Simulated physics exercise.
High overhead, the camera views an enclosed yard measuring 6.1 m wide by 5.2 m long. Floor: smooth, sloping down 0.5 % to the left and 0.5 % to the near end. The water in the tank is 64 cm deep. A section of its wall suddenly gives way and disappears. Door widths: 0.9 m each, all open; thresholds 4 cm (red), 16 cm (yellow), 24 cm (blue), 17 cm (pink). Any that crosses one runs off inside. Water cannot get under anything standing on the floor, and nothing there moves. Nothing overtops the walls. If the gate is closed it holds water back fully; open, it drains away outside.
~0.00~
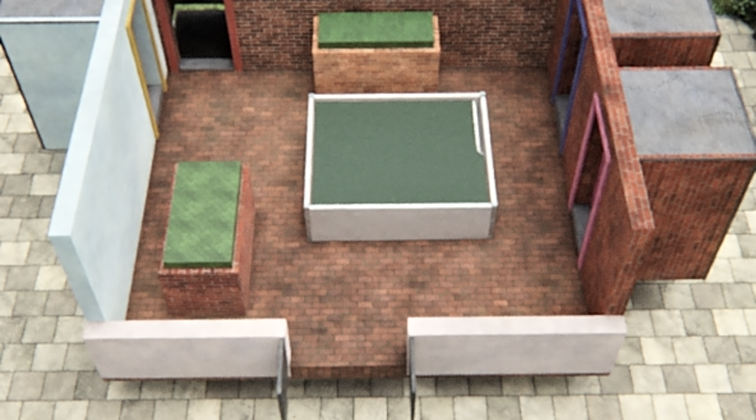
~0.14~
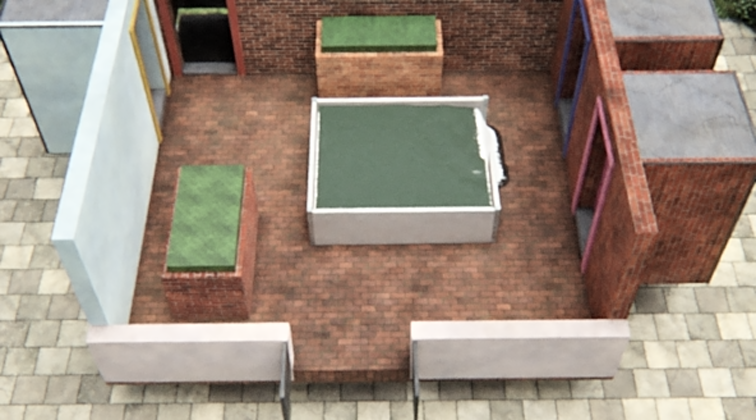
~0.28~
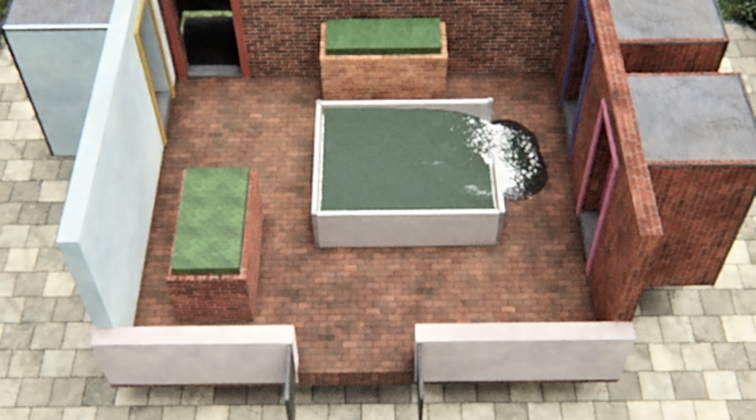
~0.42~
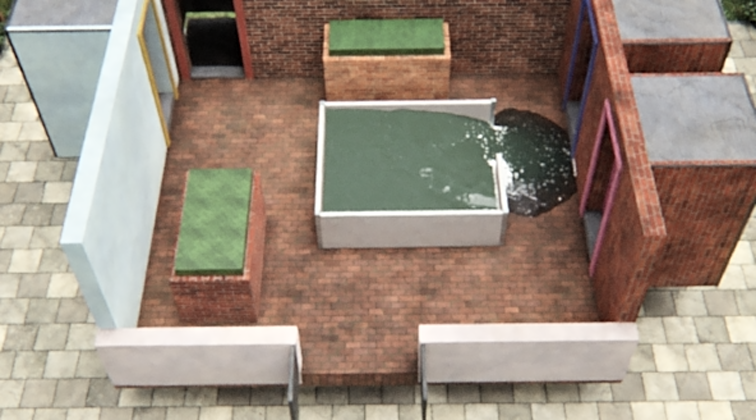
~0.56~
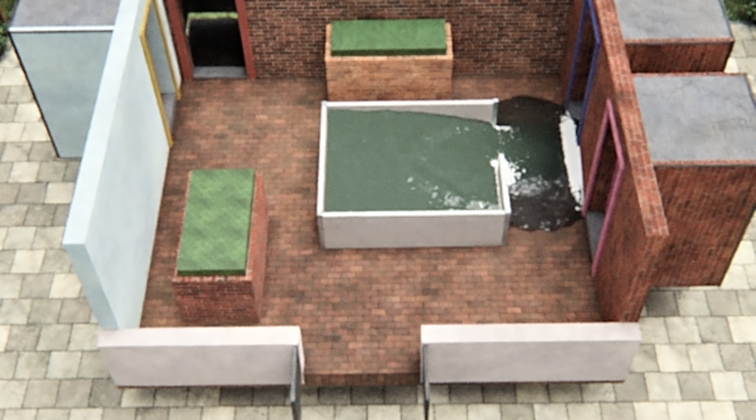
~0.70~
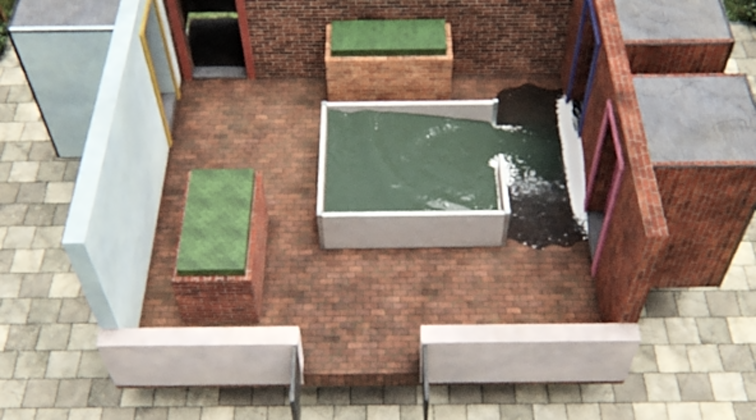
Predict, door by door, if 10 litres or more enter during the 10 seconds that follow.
As I see it, red door: The inflow ends up higher than the cap; yellow door: The inflow ends up lower than the cap; blue door: The inflow ends up higher than the cap; pink door: The inflow ends up lower than the cap.
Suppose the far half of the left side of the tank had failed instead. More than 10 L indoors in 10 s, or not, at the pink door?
Against the limit, pink does not exceed it.
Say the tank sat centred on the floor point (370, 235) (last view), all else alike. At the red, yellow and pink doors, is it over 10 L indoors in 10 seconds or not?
With respect to that limit, red ends up outside it, yellow ends up inside it, pink ends up outside it.
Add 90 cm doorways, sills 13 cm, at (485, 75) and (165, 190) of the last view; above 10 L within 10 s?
In turn: Beyond it, short of it.
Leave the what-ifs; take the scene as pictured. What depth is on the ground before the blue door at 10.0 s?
It's about 12.5 cm.
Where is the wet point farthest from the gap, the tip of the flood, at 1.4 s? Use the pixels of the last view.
Roughly at pixel (592, 330).
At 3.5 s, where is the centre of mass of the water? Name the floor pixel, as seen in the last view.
I'd put it close to (448, 182).
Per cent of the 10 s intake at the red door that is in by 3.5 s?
I'd say close to 0 percent.
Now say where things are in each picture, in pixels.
The first frame shows still water, 64 cm deep, in the tank at (399, 152).
In the second frame, the front is at a hidden place, 0.6 m from the gap at (484, 149); 0.2 m2 of floor is under water; 64 cm left at the back of the tank.
In the third frame, water pours out at (488, 152) and has run 0.9 m, to (539, 183); typically 10 cm deep outside, 64 cm at the tank's back.
In the fourth frame, water pours out at (491, 154) and has run 1.3 m, to (575, 180); typically 7 cm deep outside, 64 cm at the tank's back.
In the fifth frame, the front is at (583, 213), 1.6 m from the gap at (494, 154); 2.4 m2 of floor is under water; 64 cm left at the back of the tank.
In the sixth frame, the front is at (562, 93), 1.8 m from the gap at (493, 153); 2.8 m2 of floor is under water; 64 cm left at the back of the tank.
After 1.4 s water covers 15 % of the floor and is deepest (52 cm) near (552, 77); red door not reached, yellow door not reached, blue door 41 cm at the sill, 36 L in, pink door 11 cm at the sill, 0 L in.
After 2.2 s water covers 30 % of the floor and is deepest (44 cm) near (552, 77); red door not reached, yellow door not reached, blue door 39 cm at the sill, 106 L in, pink door 12 cm at the sill, 0 L in.
After 3.5 s water covers 55 % of the floor and is deepest (34 cm) near (451, 87); red door 2 cm at the sill, 0 L in, yellow door not reached, blue door 30 cm at the sill, 156 L in, pink door 9 cm at the sill, 0 L in.
After 6.0 s water covers 90 % of the floor and is deepest (28 cm) near (451, 87); red door 7 cm at the sill, 4 L in, yellow door 13 cm at the sill, 0 L in, blue door 23 cm at the sill, 178 L in, pink door 9 cm at the sill, 0 L in.
After 10.0 s water covers 95 % of the floor and is deepest (16 cm) near (134, 359); red door 11 cm at the sill, 71 L in, yellow door 13 cm at the sill, 0 L in, blue door 13 cm at the sill, 178 L in, pink door 7 cm at the sill, 0 L in.
